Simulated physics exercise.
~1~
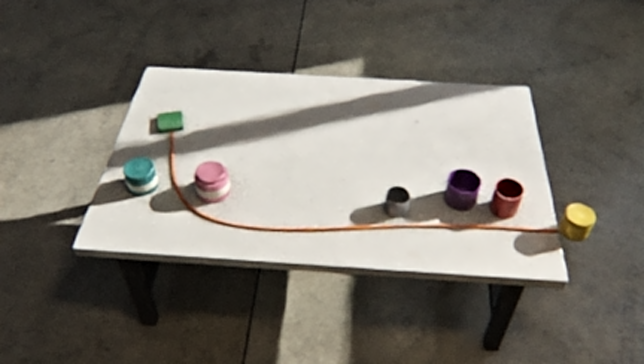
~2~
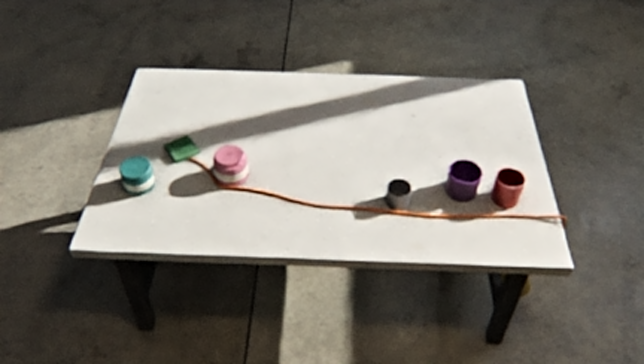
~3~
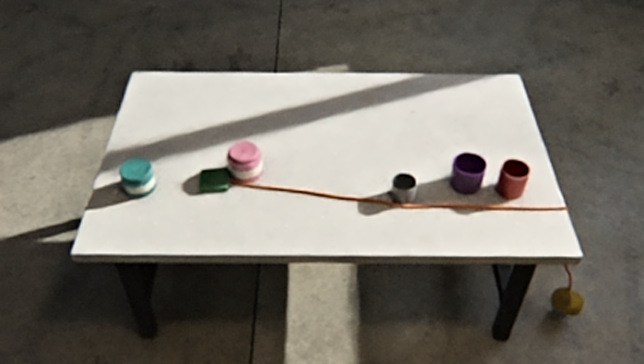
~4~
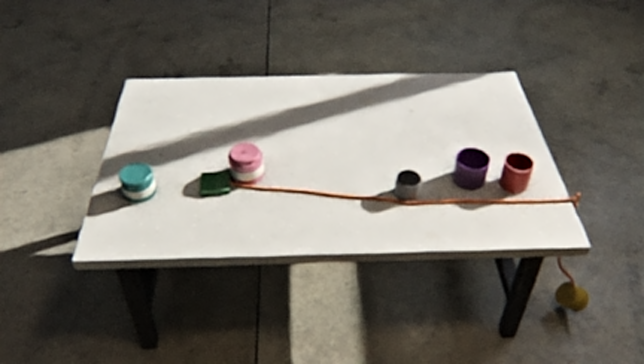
To begin with, a white table holds a teal canister and pink jar on the left, a grey cup, purple mug and red mug on the right, and a small green block tied by an orange cord to a yellow cylinder at the right edge. The yellow piece drops out of sight over the edge, and the cord pulls the green block toward the pink jar, which shifts slightly right. The block slides further and stops against the jar. The cord now runs taut across the tabletop. Finally, the yellow piece hangs below the right edge while everything else stays put.
